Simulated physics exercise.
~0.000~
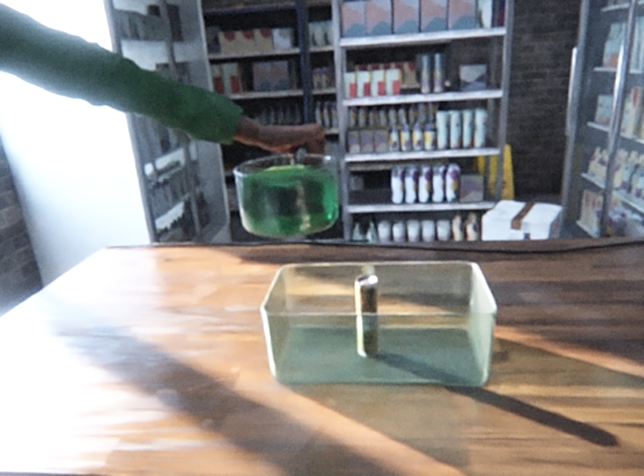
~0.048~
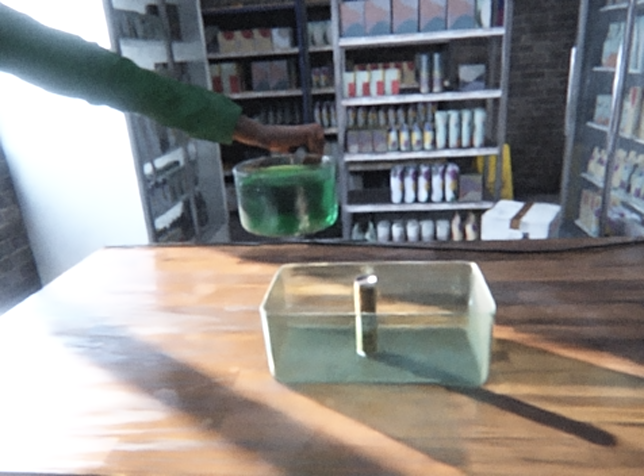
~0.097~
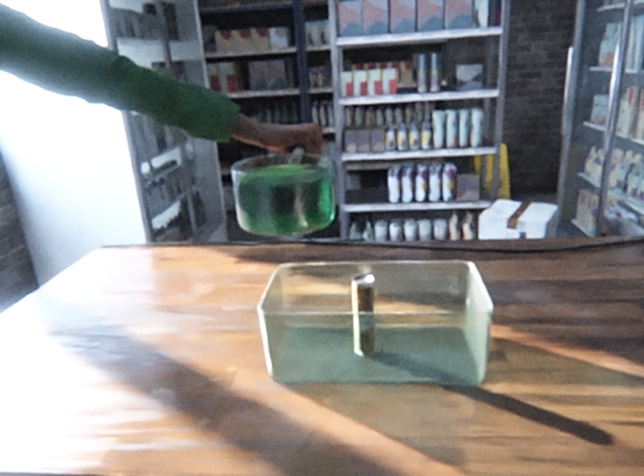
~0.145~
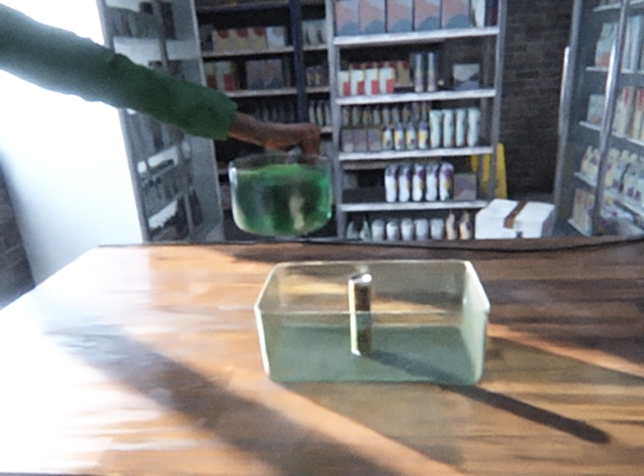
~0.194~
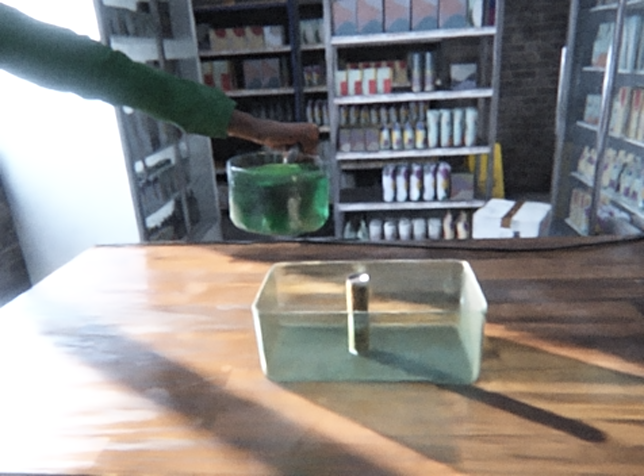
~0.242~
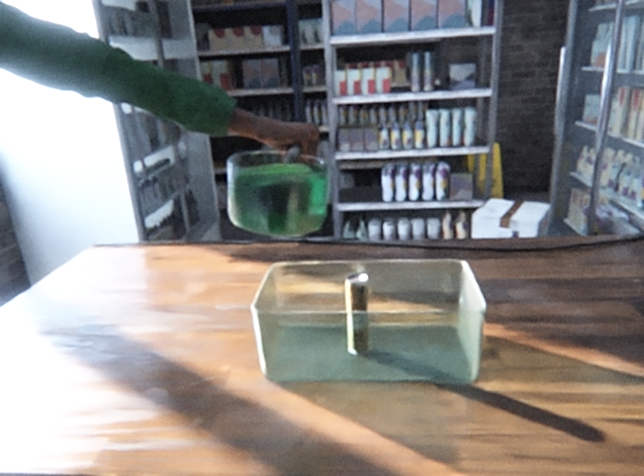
A hand on a green-sleeved arm reaches in from the left, holding a small clear pot of green liquid above a wooden counter, seen from the front in a shop with stocked shelves. Below and to the right sits a pale, see-through oblong basin with a small dark tin inside. The hand slowly tilts the pot slightly rightwards, while the view drifts very slightly.
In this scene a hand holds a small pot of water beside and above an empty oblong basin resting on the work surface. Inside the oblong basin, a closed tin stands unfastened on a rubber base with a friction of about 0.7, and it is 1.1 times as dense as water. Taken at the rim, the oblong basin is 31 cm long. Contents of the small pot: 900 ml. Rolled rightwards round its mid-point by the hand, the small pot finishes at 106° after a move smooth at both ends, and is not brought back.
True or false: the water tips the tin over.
False.
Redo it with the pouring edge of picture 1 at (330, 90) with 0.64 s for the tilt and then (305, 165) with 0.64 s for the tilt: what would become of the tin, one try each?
The tin stays vertical the first time and overturns the second time.
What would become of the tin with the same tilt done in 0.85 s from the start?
Result: Tin upright.
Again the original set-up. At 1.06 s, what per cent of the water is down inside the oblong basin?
That comes to about 72 percent.
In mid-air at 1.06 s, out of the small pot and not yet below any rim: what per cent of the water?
Estimate: About 12 in a hundred.
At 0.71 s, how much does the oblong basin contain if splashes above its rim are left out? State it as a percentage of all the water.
At that time the basin holds about 8 per cent of the liquid.
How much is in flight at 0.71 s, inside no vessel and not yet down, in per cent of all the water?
Estimate: Some 24 % of the total.
By 0.71 s the tilt is 60° and 68 per cent is still to pour; the tin stands where it began.
By 1.06 s the tilt is 97° and 15 per cent is still to pour; the tin stands where it began.
By 1.42 s the tilt is 106° and 1 per cent is still to pour; the tin stands where it began.
By 1.81 s the tilt is 106° and 0 per cent is still to pour; the tin stands where it began.
At rest the tin stands where it began.
